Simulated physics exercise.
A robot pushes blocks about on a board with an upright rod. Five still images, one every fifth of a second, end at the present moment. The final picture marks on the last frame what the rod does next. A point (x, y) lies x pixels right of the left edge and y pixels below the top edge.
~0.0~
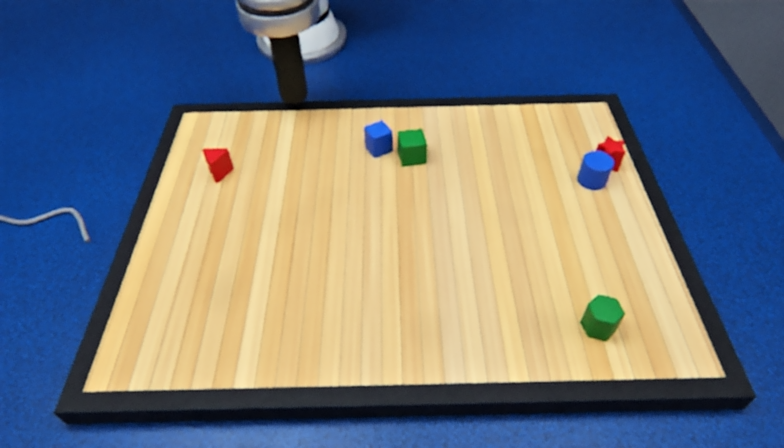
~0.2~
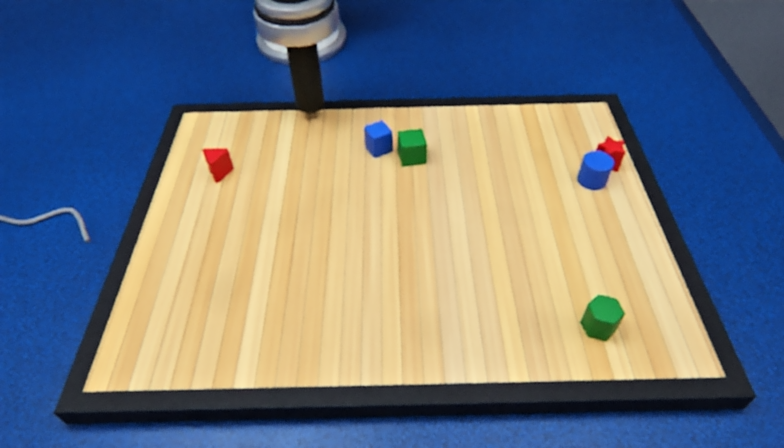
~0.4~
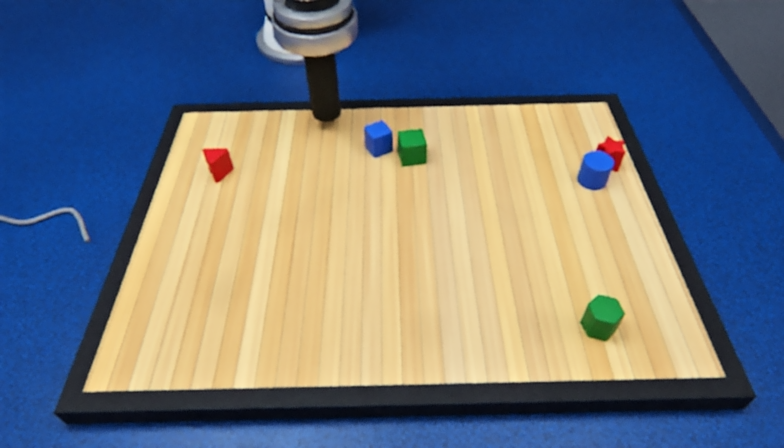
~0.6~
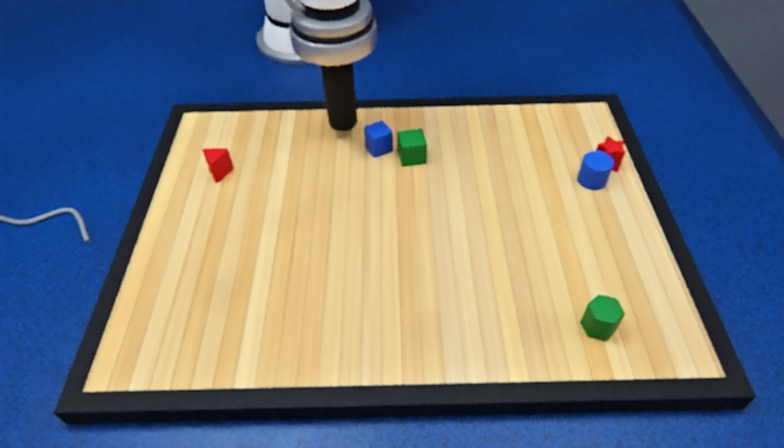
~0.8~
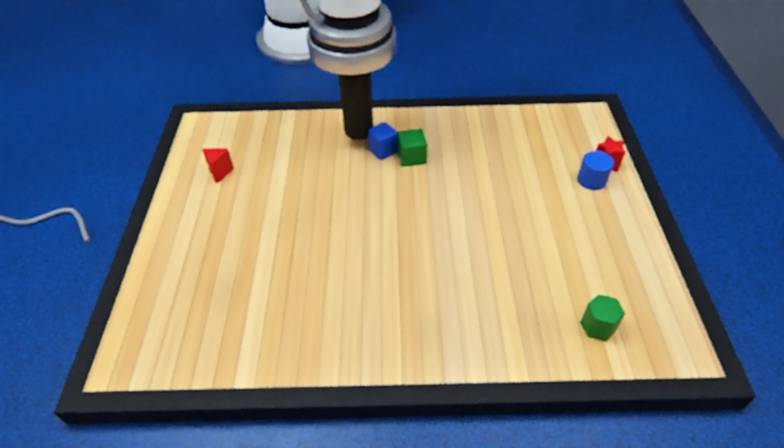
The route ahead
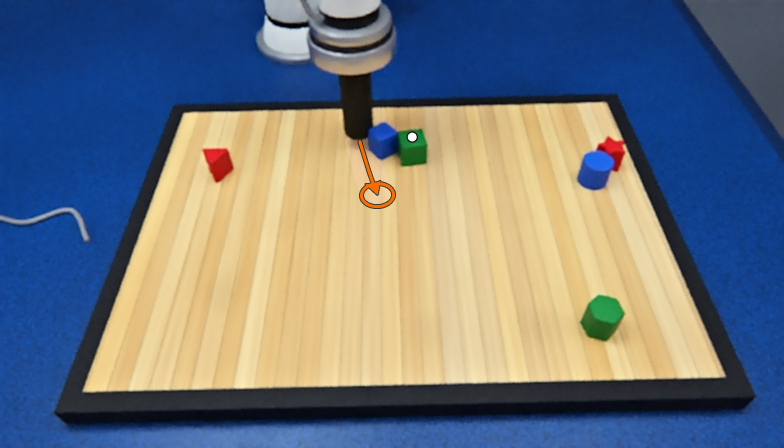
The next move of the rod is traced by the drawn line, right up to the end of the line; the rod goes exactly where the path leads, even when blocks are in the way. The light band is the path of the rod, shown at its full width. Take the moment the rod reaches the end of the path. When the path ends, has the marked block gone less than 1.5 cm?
Final answer: Yes.
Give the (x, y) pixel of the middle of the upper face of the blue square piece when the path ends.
Its top face will be centred at roughly (392, 140).
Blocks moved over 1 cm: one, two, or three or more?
It displaces one.
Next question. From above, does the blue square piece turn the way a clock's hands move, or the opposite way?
Turns anticlockwise.
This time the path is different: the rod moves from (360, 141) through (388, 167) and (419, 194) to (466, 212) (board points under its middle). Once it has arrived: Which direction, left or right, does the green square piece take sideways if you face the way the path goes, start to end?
It will end up to the left.
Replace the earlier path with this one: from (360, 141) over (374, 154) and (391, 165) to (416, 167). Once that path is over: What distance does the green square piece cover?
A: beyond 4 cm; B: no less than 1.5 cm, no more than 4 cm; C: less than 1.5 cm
(A)
The line goes from (360, 141) directly to (378, 195); the dot is on the green square piece.
On the path given first. One third of the way, rod (364, 149); blue square piece (391, 138), turned 60° anticlockwise; green square piece (415, 137).
Two thirds of the way, rod (370, 167); blue square piece (392, 140), turned 65° anticlockwise; green square piece (417, 137).
At the end, rod (377, 185); blue square piece (392, 140), turned 65° anticlockwise; green square piece (417, 137).
